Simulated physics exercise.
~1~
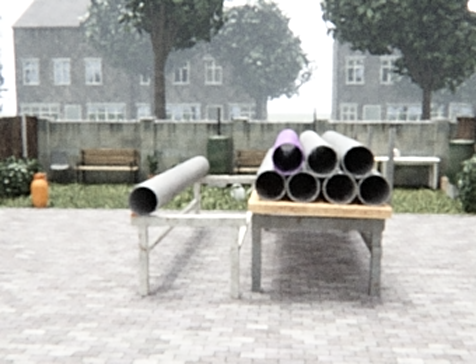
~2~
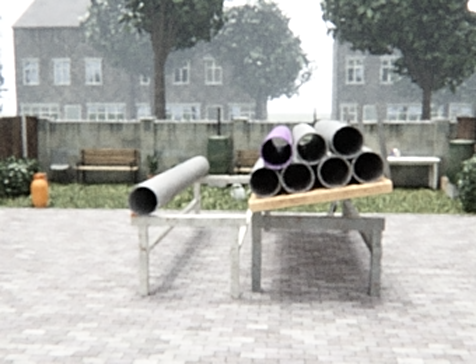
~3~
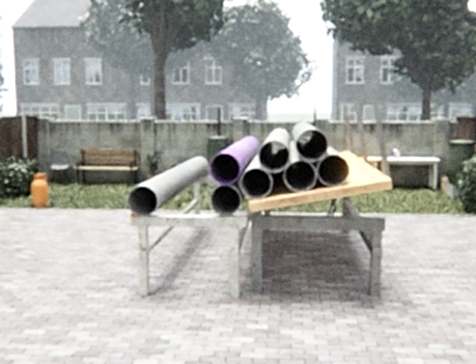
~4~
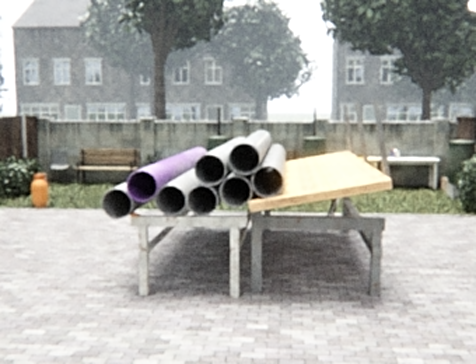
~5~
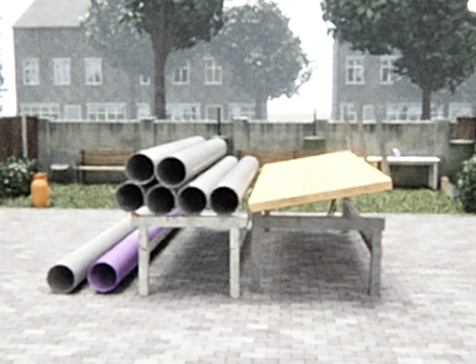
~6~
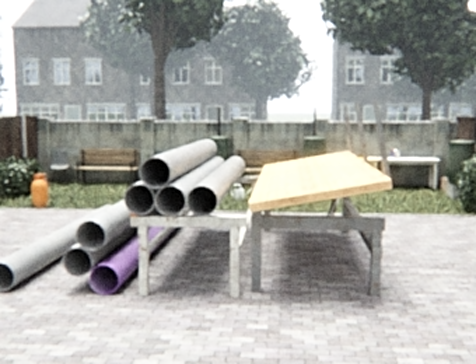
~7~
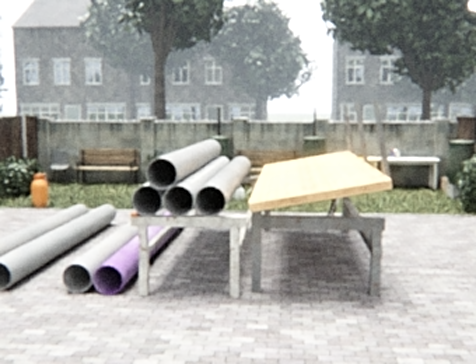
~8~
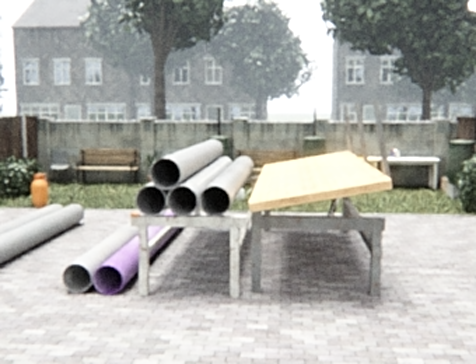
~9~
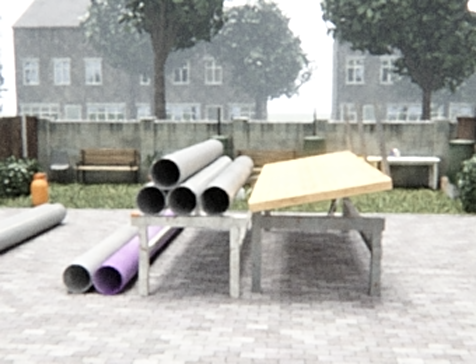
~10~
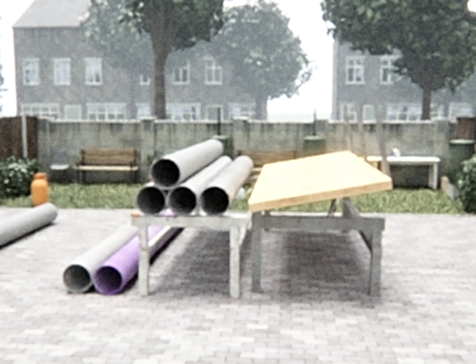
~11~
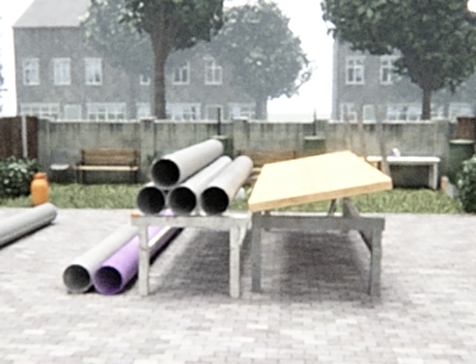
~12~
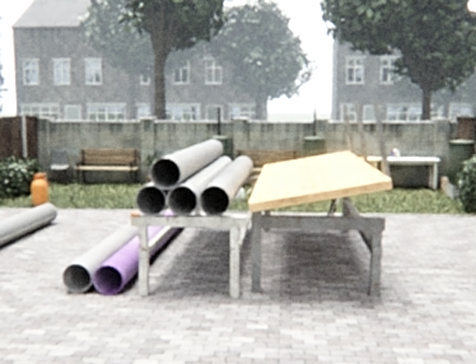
Stacked pipes rolling left off a tilting wooden tabletop onto a rack, the purple one and three grey ones ending on the paving.
